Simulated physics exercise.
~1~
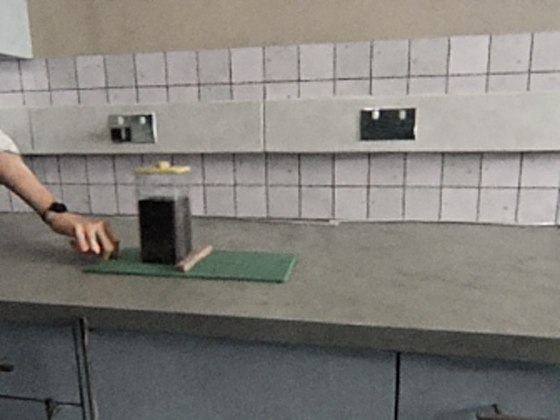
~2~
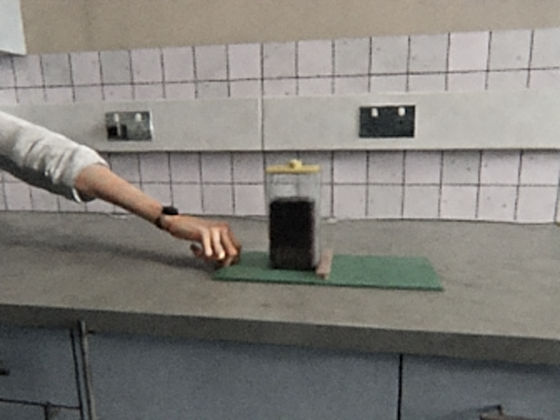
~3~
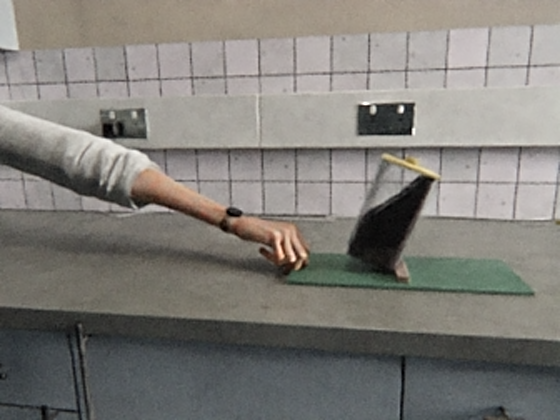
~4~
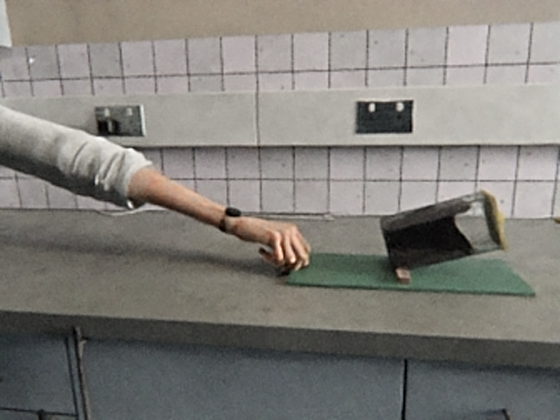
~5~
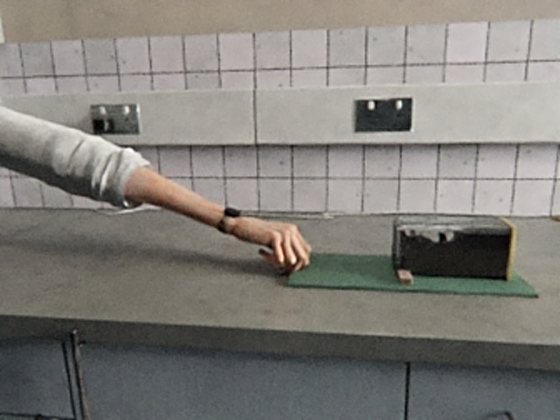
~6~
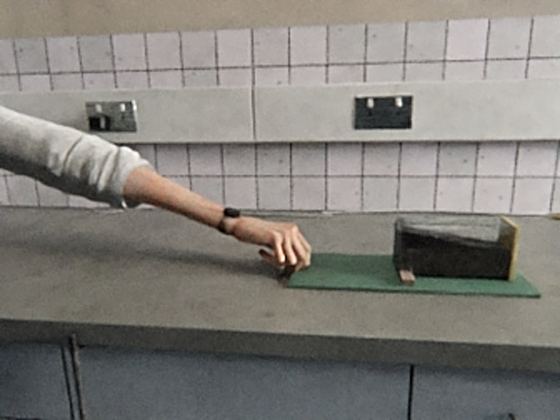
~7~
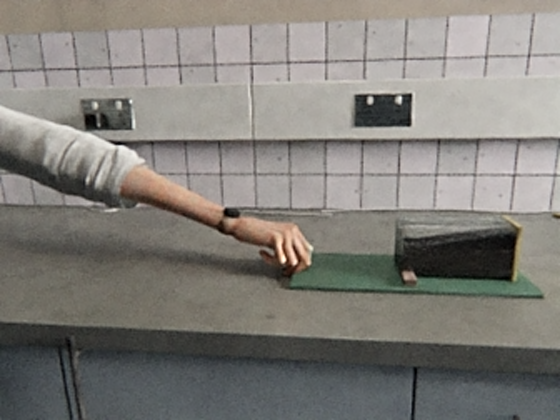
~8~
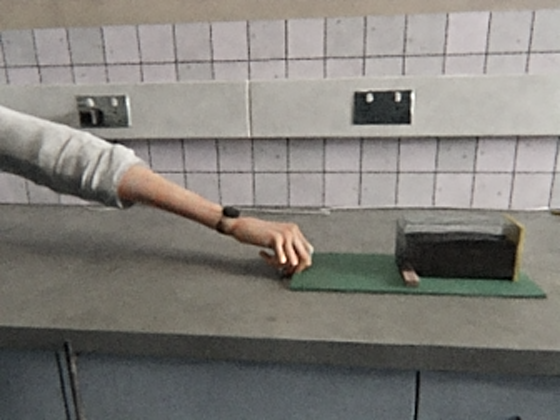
A square clear bottle of dark liquid with a yellow top stands on a green board on a grey worktop, seen from the front, with white tiles and two wall sockets behind. A small wooden batten lies across the board at the bottle's right foot. From the left, a hand with a dark wristband slides the board to the right, the bottle riding upright. The board then stops, and the bottle tips rightward over the batten while its liquid tilts and sloshes. It lands on its side and stays lying there, top to the right, as the liquid settles and the hand remains at the board's left end.
